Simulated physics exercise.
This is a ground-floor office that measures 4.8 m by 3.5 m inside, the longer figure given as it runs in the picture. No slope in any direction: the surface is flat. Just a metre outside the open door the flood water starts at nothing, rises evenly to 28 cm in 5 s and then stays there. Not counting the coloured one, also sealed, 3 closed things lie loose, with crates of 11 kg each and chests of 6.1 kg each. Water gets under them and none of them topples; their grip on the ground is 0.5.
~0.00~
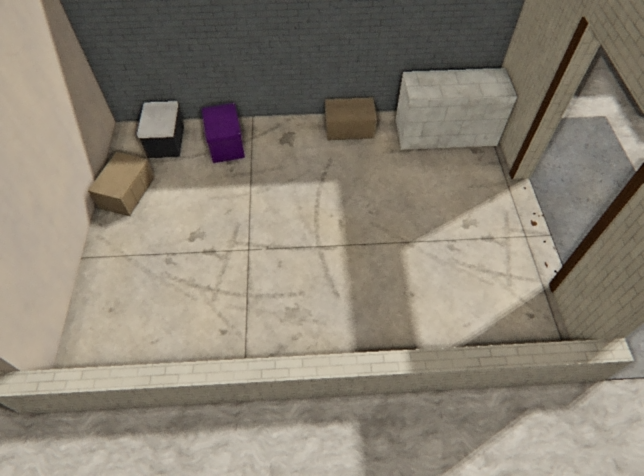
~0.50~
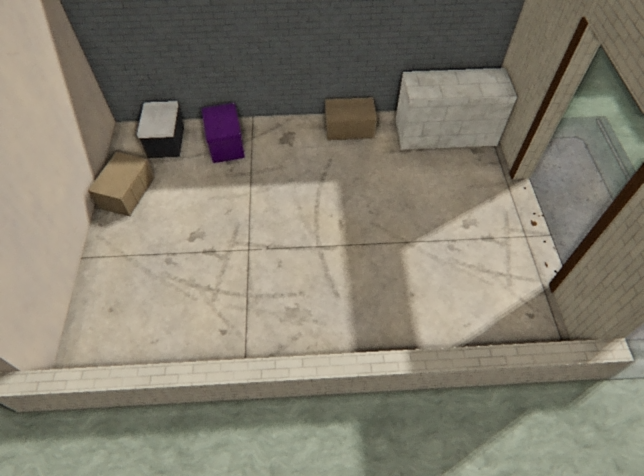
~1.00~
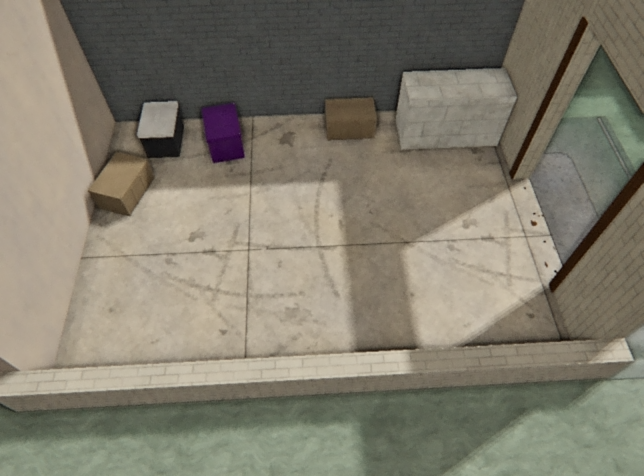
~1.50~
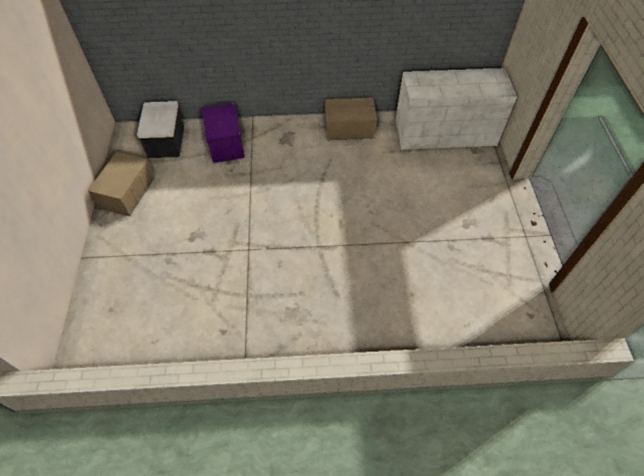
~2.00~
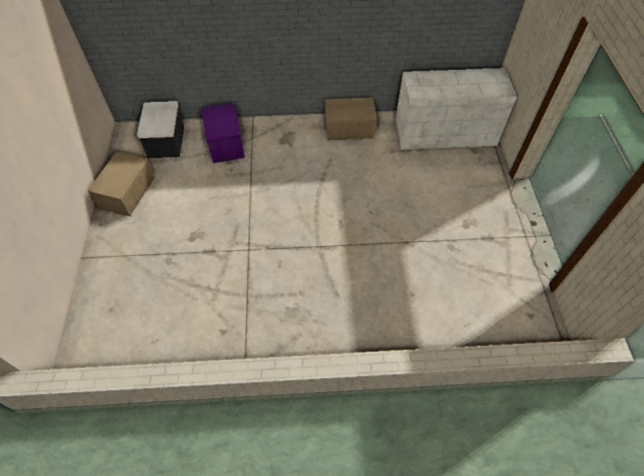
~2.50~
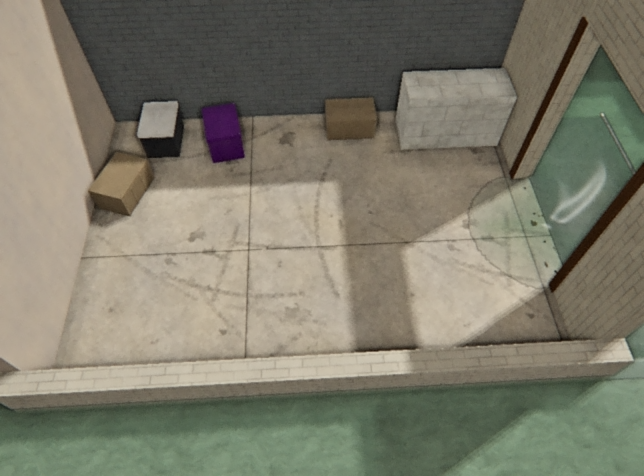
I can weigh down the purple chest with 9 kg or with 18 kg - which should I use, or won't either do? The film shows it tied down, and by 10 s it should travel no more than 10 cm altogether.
Go with neither; both fall short.
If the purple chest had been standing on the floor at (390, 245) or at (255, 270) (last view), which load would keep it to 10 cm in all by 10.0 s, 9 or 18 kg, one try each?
Going in order: Neither weight works, neither weight works.
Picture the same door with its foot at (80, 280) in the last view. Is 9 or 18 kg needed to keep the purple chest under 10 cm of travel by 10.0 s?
With that change, the big one is needed.
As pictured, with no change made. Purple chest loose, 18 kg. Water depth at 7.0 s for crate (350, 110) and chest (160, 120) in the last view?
I'd put it at 5 cm and 4 cm respectively.
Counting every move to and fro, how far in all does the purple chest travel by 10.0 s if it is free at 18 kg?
Roughly 120 centimetres altogether.
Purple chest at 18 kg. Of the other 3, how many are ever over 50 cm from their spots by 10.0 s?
All told, that gives 1.
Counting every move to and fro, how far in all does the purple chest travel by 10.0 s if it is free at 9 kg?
It covers about 140 cm altogether.
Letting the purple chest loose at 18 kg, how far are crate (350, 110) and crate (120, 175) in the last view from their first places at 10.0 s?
The first is 30 cm from its start, the second 20 cm.
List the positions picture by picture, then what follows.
In the first picture, the purple chest at (221, 121) rests on the ground; water covers 0.0 m2; 0 of 4 have shifted.
In the second picture, the purple chest at (221, 121) rests on the ground; water covers 0.0 m2; 0 of 4 have shifted.
In the third picture, the purple chest at (221, 121) rests on the ground; water covers 0.0 m2; 0 of 4 have shifted.
In the fourth picture, the purple chest at (221, 121) rests on the ground; 0.0 m2 under water; 0 of 4 have shifted.
In the fifth picture, the purple chest at (221, 121) rests on the ground; 0.0 m2 under water; 0 of 4 have shifted.
In the sixth picture, the purple chest at (221, 121) rests on the ground; 0.7 m2 under water; 0 of 4 have shifted.
After 3.5 s the purple chest would be 0 cm from its start with 9 kg and 0 cm from its start with 18 kg; 0 cm of water round it then.
After 4.5 s the purple chest would be 0 cm from its start with 9 kg and 0 cm from its start with 18 kg; 0 cm of water round it then.
After 7.0 s the purple chest would be 85 cm from its start with 9 kg and 33 cm from its start with 18 kg; 7 cm of water round it then.
After 10.0 s the purple chest would be 39 cm from its start with 9 kg and 69 cm from its start with 18 kg; 19 cm of water round it then.
